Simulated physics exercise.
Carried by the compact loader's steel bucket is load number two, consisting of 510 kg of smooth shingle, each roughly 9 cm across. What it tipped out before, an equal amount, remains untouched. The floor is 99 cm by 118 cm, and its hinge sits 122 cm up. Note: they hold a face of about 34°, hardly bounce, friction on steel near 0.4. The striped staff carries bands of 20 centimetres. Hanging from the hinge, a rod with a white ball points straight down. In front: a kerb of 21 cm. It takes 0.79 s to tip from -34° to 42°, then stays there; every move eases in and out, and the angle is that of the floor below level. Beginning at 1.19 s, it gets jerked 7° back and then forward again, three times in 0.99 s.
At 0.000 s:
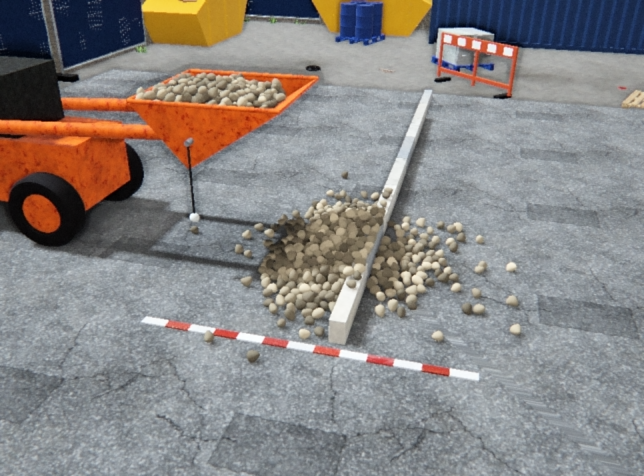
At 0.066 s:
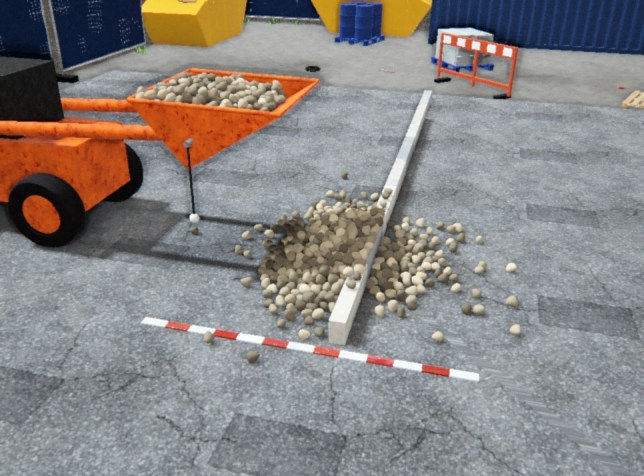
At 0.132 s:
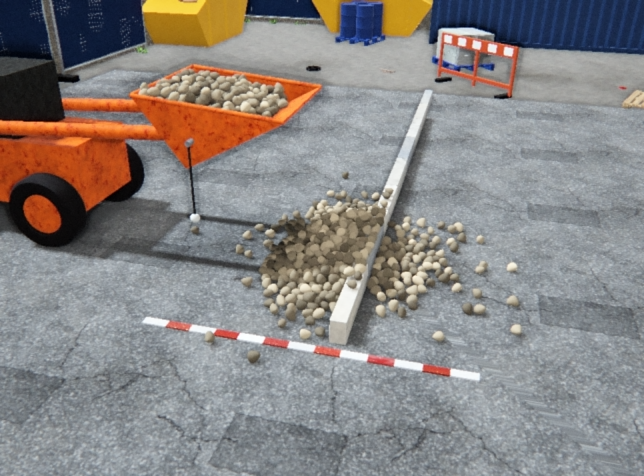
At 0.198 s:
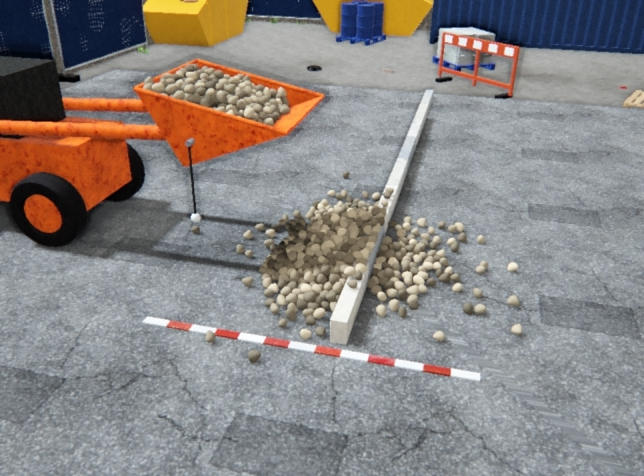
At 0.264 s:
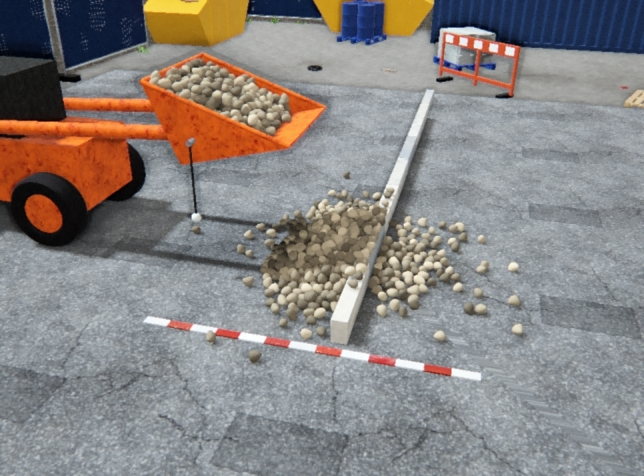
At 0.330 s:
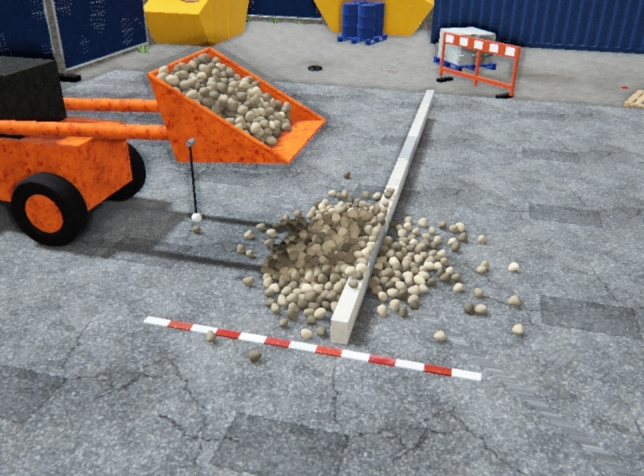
The clip opens on an orange loader at left holding its bucket of rounded stones tipped back, beside a stone heap lying across a pale kerb. The bucket slowly rotates forward, its right-hand lip lowering while the stones shift with it, and nears level; the heap and striped staff stay still.
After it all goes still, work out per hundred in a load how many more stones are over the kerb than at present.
Around 4 stones per hundred.
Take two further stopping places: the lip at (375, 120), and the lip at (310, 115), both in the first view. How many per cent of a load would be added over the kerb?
Some 90 percent, and then 25 percent.
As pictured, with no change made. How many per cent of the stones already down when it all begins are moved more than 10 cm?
I'd put it at about 15 per cent.
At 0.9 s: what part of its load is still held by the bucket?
Near 70 per cent of the load is held.
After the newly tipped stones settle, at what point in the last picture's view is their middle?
I'd put their centre close to (310, 236).
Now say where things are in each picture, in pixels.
The first frame shows lip at (280, 112), floor tilted -34°, highest stones at (207, 81). The earlier load is highest near (355, 232), 30 cm above ground level, 82 % on this side of the kerb, 18 % over the kerb.
The second frame shows lip at (281, 115), floor tilted -32°, highest stones at (203, 79); the stones move at 0.2 m/s on average.
The third frame shows lip at (284, 122), floor tilted -28°, highest stones at (196, 77); the stones move at 0.3 m/s on average.
The fourth frame shows lip at (287, 133), floor tilted -22°, highest stones at (193, 73); the stones move at 0.5 m/s on average.
In the fifth frame, the bucket is at -14°, its lip at (289, 147); the top of the load is at (199, 69); the stones move at 0.6 m/s on average.
In the sixth frame, the bucket is at -5°, its lip at (289, 162); the top of the load is at (205, 64); the stones move at 0.6 m/s on average.
After 0.6 s the floor is at 30°; in per cent of one load, 100 in the bucket, 82 on this side of the kerb, 18 over the kerb; the foremost stones are at (494, 282).
After 0.9 s the floor is at 42°; in per cent of one load, 68 in the bucket, 115 on this side of the kerb, 18 over the kerb; the foremost stones are at (494, 282).
After 2.6 s the floor is at 42°; in per cent of one load, 0 in the bucket, 178 on this side of the kerb, 22 over the kerb; the foremost stones are at (506, 290).
After 5.4 s the floor is at 42°; in per cent of one load, 0 in the bucket, 178 on this side of the kerb, 22 over the kerb; the foremost stones are at (506, 290). Net gain over the kerb, 4.
